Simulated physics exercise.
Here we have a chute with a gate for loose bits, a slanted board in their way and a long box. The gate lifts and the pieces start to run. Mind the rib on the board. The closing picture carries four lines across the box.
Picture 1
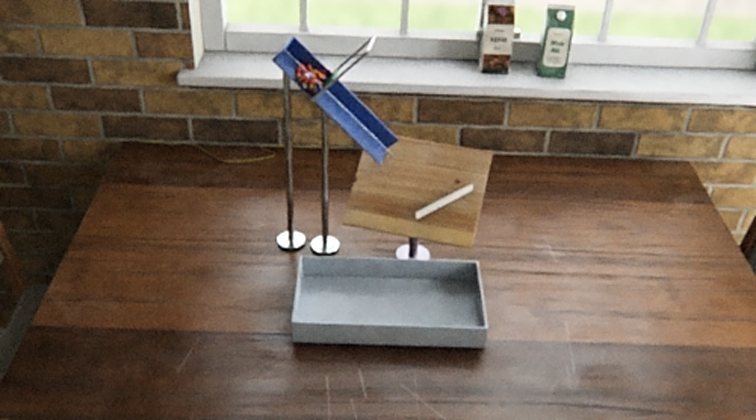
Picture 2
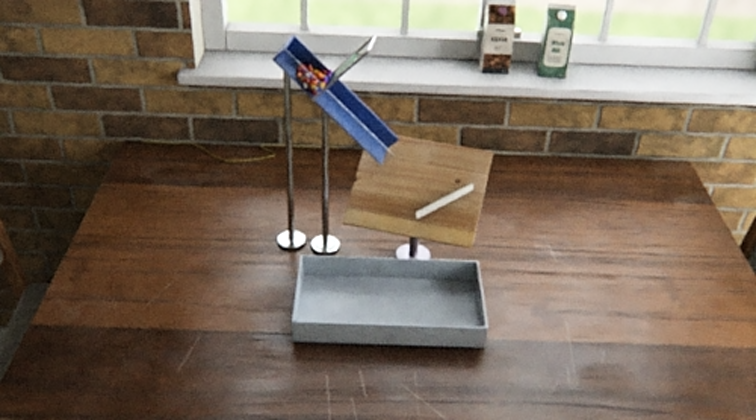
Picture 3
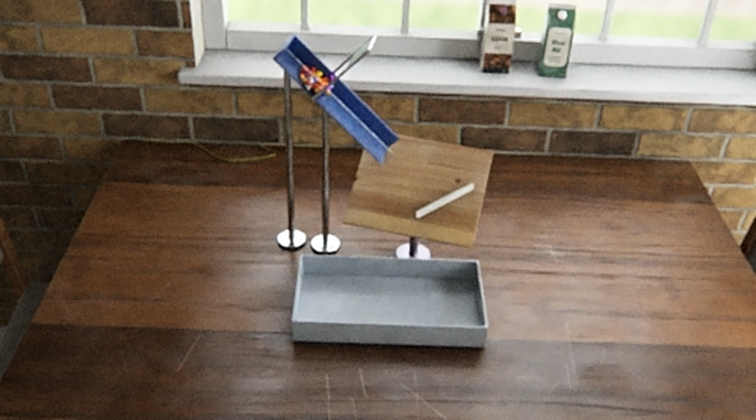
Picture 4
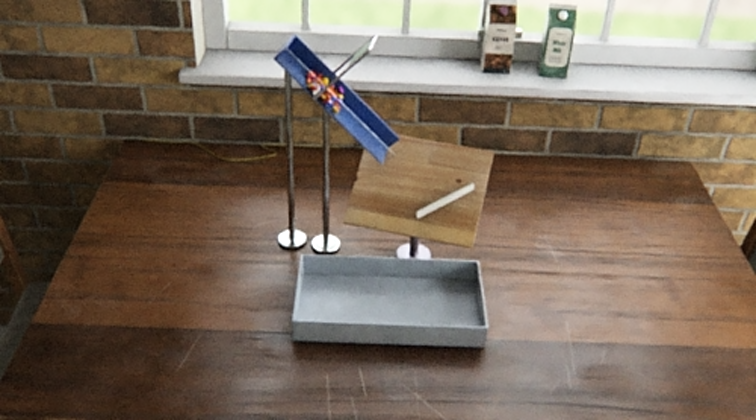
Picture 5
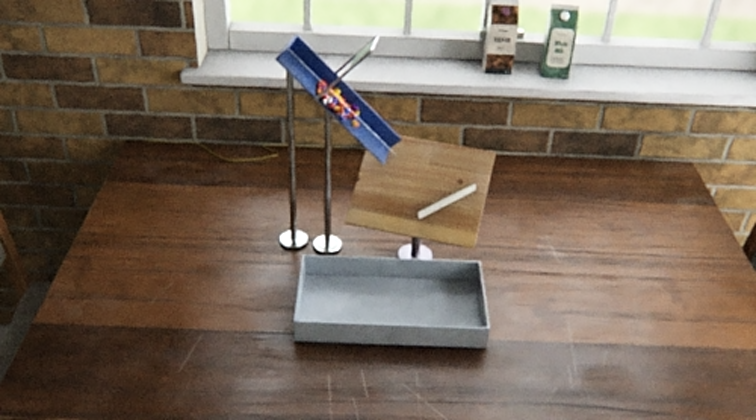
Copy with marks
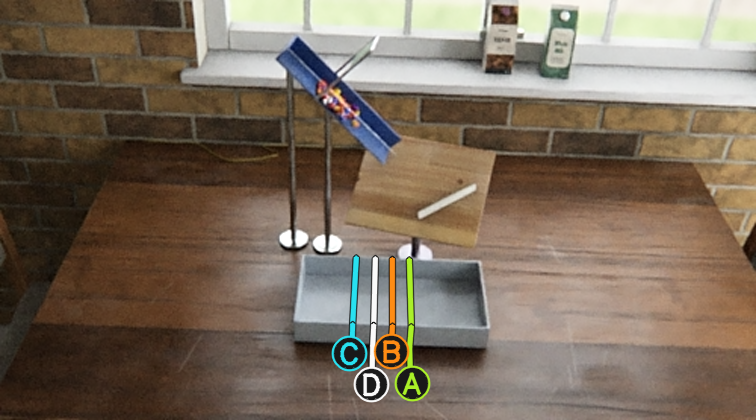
The footage shows a blue chute on metal stands above a slanted wooden board with a pale rib and an empty grey box; small colourful pieces start to slide down the chute past the raised gate, spreading out as they go.
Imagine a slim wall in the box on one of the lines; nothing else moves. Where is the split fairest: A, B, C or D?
Line B.
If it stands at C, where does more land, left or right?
Right.
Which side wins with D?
Right.
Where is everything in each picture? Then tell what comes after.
The first picture shows load behind the gate at (311, 81), jelly beans; lip of the chute at (384, 157), sloping fairly steeply.
The second picture shows middle of the board at (418, 187), tilted fairly steeply; middle of its low edge at (406, 235); of its high edge at (430, 141).
The third picture shows front corners of the box at (293, 321) and (487, 327), empty; front of the load at (328, 91).
The fourth picture shows middle of the load at (322, 91); its front at (338, 108), about a quarter of the way to the lip; rib from (474, 184) to (417, 213).
The fifth picture shows middle of the load at (333, 101); its front at (355, 125), about half of the way to the lip.
On the marked copy, line A crosses the front rim at (411, 325); line B crosses the front rim at (392, 324); line C crosses the front rim at (352, 323); line D crosses the front rim at (373, 324).
With A, of what is caught, nearly all on the left of the divider, a small part on the right.
With B, of what is caught, about a third on the left of the divider, about two thirds on the right.
With C, of what is caught, none on the left of the divider, all on the right.
With D, of what is caught, a stray few on the left of the divider, nearly all on the right.
